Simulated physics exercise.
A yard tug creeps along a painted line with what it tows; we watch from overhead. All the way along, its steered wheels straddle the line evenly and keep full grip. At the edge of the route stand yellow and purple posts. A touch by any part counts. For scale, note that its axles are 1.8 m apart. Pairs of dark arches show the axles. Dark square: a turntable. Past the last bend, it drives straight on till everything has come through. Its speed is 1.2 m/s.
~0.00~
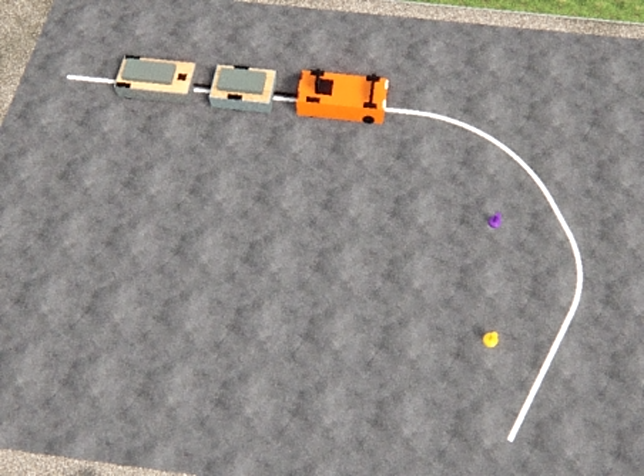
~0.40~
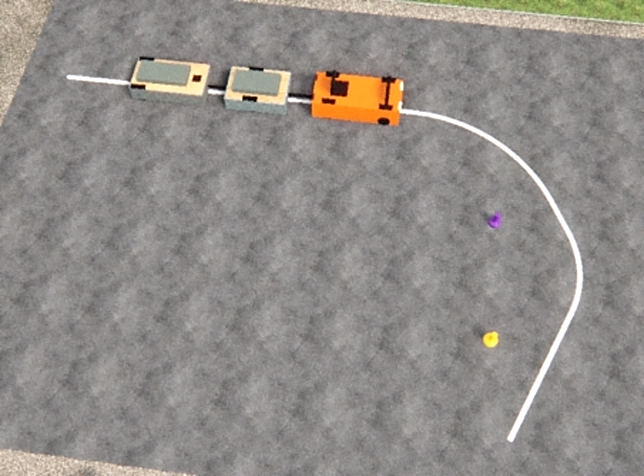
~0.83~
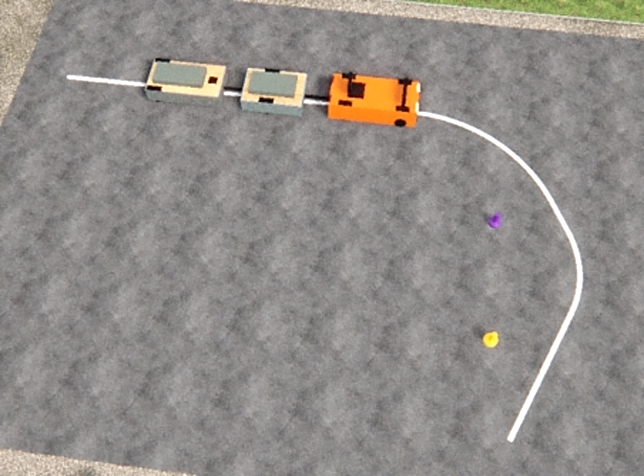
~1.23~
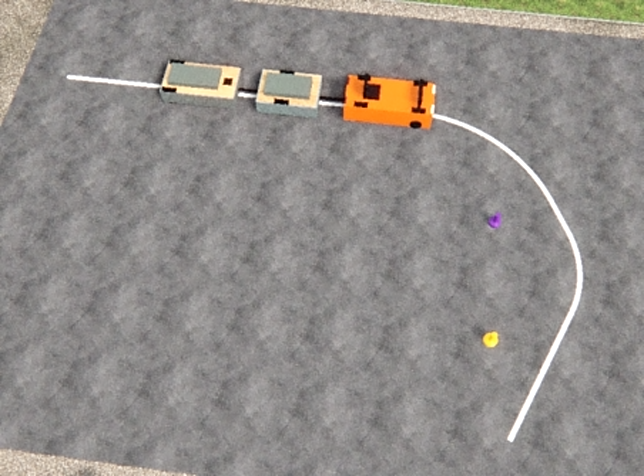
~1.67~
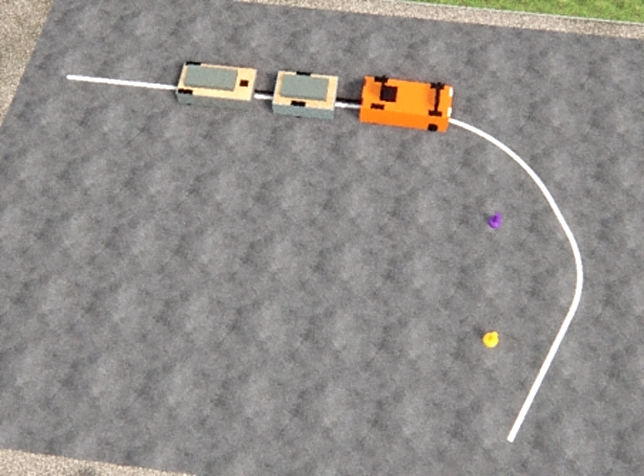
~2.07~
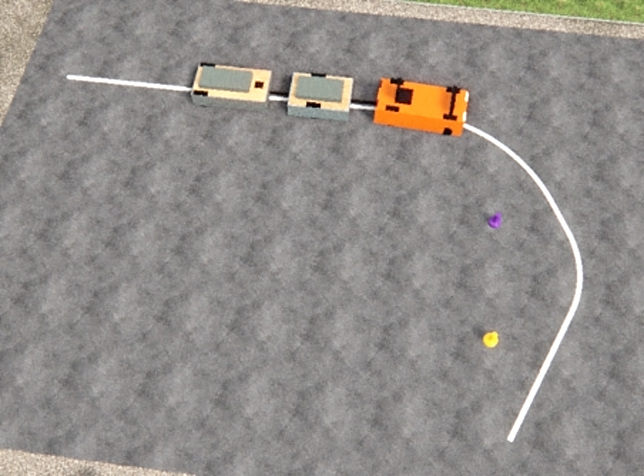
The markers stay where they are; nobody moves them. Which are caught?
In order: Yellow is cleared. Purple is cleared.
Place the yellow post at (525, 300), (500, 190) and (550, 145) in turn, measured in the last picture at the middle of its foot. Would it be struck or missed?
In the first spot it is contacted, in the second contacted, and in the third left alone.
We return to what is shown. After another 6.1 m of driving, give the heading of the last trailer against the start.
Roughly 10°.
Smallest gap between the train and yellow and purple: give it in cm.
Yellow has 25 to spare and purple has 10.
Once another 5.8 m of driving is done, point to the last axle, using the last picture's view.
Somewhere around pixel (373, 100).
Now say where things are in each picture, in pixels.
The first picture shows nose (381, 94); last axle (128, 71); still straight; yellow (491, 339), purple (495, 220); 2 trailers.
The second picture shows nose (397, 95); last axle (143, 73); still straight.
The third picture shows nose (414, 97); last axle (159, 74); still straight.
The fourth picture shows nose (429, 99); last axle (173, 76); still straight.
The fifth picture shows nose (446, 102); last axle (189, 78); turned 1°.
The sixth picture shows nose (461, 106); last axle (204, 79); turned 4°; yellow (491, 339), purple (495, 220).
After 5.2 s, the last axle is at (317, 91) of the last picture, on the line.
After 8.4 s, the last axle is at (421, 114) of the last picture, 50 cm off the line.
After 12.9 s, the last axle is at (531, 210) of the last picture, 105 cm off the line; purple has been passed with 10 cm to spare.
After 16.6 s, the last axle is at (533, 352) of the last picture, 50 cm off the line; yellow has been passed with 25 cm to spare.
After 17.9 s, the last axle is at (515, 412) of the last picture, 25 cm off the line; 0 of 2 struck in all.
